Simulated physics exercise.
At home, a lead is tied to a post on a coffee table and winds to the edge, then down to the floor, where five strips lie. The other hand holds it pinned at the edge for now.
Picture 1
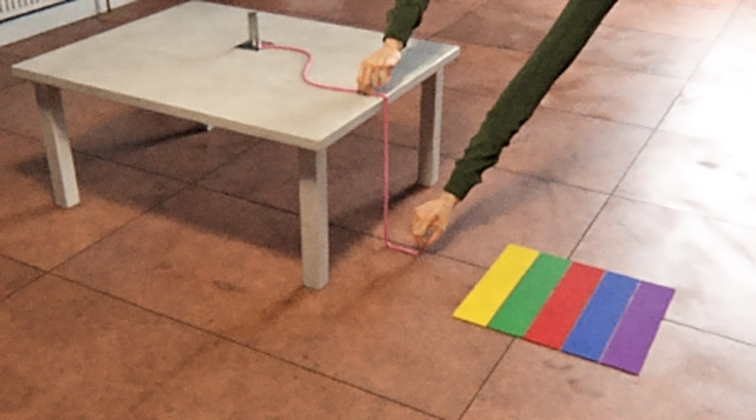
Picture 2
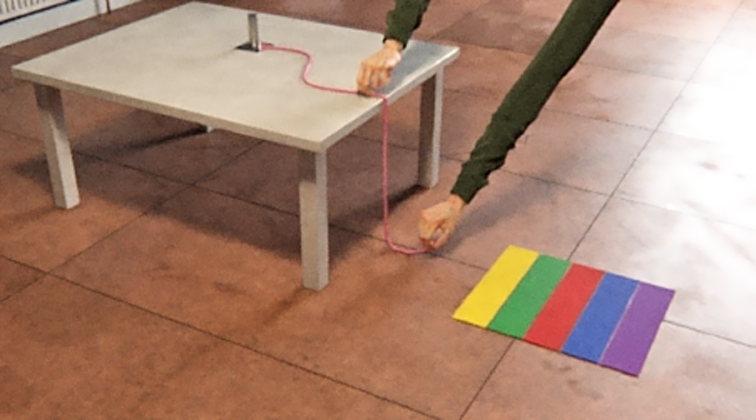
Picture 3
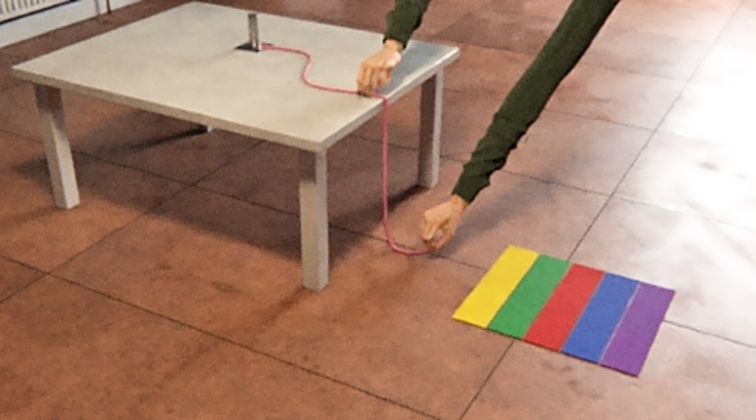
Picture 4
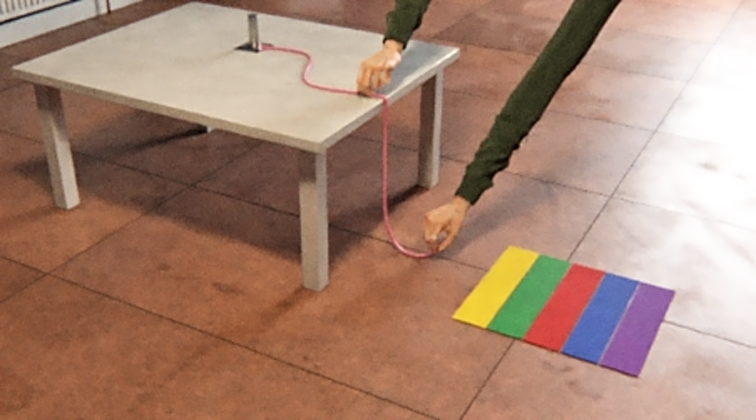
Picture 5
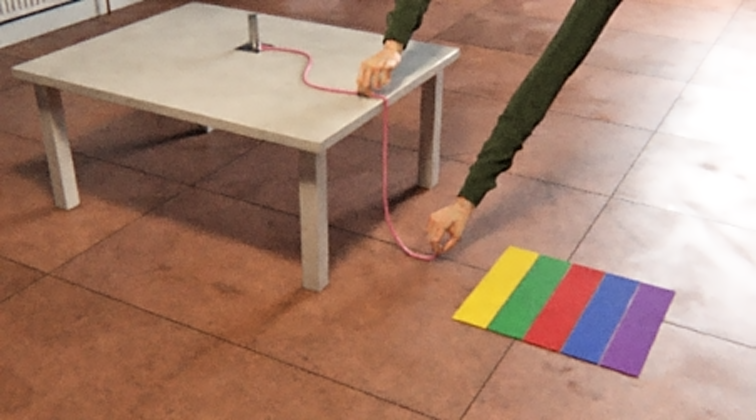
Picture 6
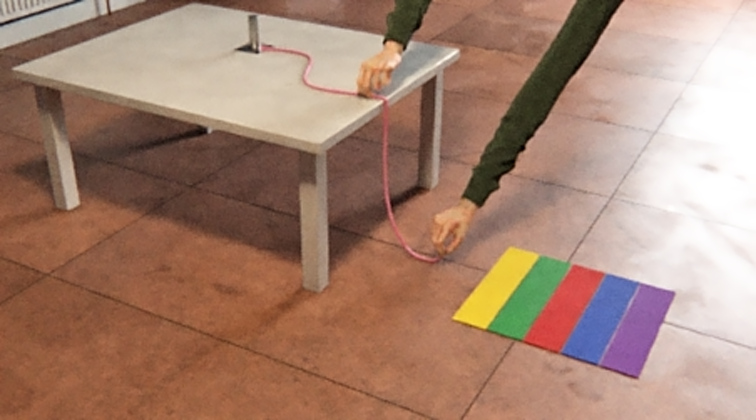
In the video, one hand holds a thin red cord against the edge of a low table while the other, near the floor, draws its hanging end slightly to the right, toward five coloured strips lying on the tiles.
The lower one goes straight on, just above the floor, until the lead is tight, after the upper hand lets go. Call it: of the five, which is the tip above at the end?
The red strip.
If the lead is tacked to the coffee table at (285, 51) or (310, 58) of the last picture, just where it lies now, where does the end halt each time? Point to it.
(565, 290), (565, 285).
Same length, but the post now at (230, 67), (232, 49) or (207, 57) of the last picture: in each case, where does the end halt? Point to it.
First try about (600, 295), second about (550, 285), third about (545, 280).
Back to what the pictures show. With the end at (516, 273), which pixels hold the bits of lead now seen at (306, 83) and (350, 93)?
Result - first point (349, 82), second point (390, 99).
Soon after, end near (516, 273); over yellow.
After that, end near (550, 283); over green.
At the stop, end near (571, 289); over red. The red one.
